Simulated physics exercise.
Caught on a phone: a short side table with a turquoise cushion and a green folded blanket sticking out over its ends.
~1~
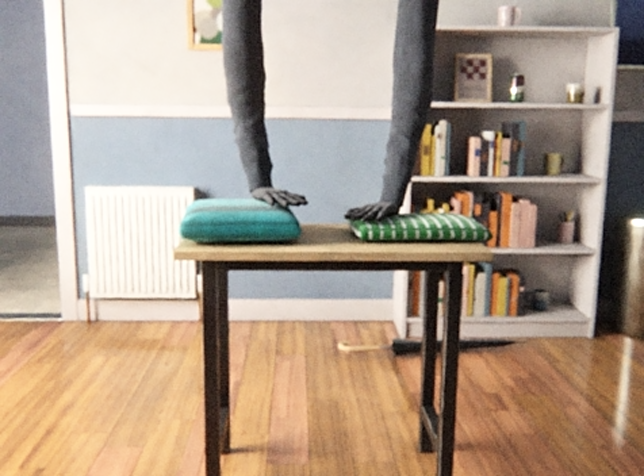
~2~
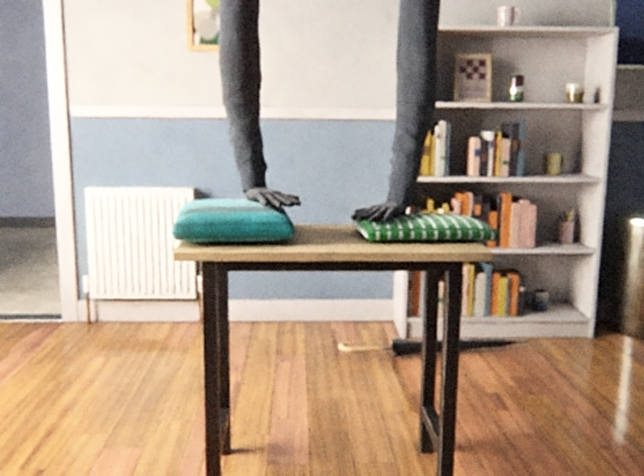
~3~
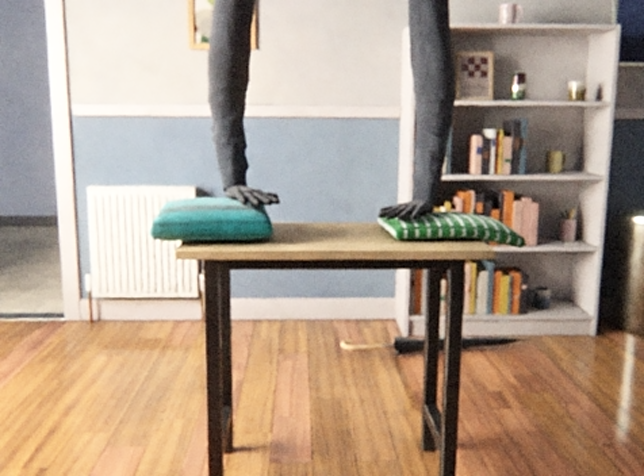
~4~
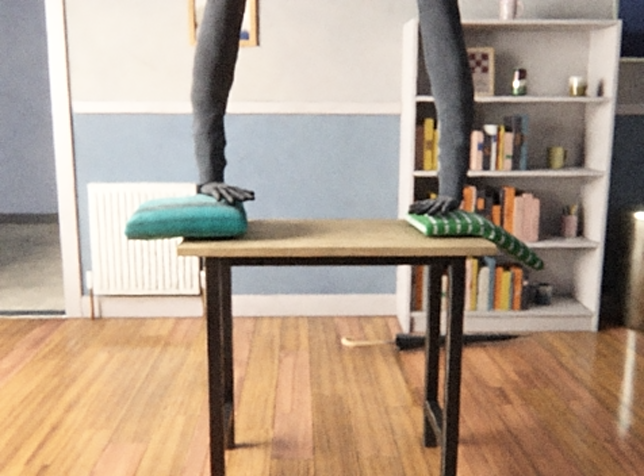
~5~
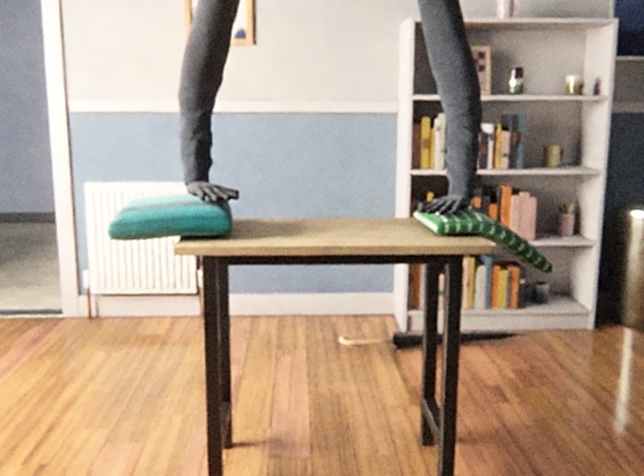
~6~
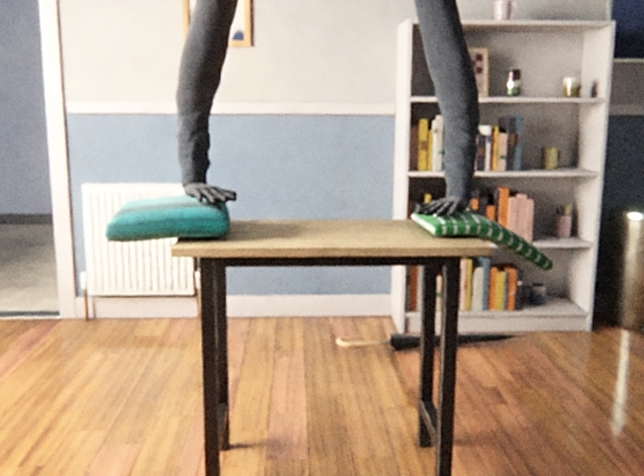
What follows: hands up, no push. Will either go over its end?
As it turns out, the turquoise cushion slumps off the end; the green folded blanket tips over and falls.
Then, 0.26 s past the final frame, cushion tipping outwards near (167, 230); folded blanket tipping outwards near (480, 244).
Then, 0.50 s past the final frame, cushion falling near (156, 320); folded blanket falling near (487, 324).
Then, 0.72 s past the final frame, cushion on the floor near (143, 455); folded blanket on the floor near (495, 455).
When it is over, cushion on the floor near (119, 443); folded blanket on the floor near (516, 457). The turquoise cushion tips over and falls and the green folded blanket goes down.
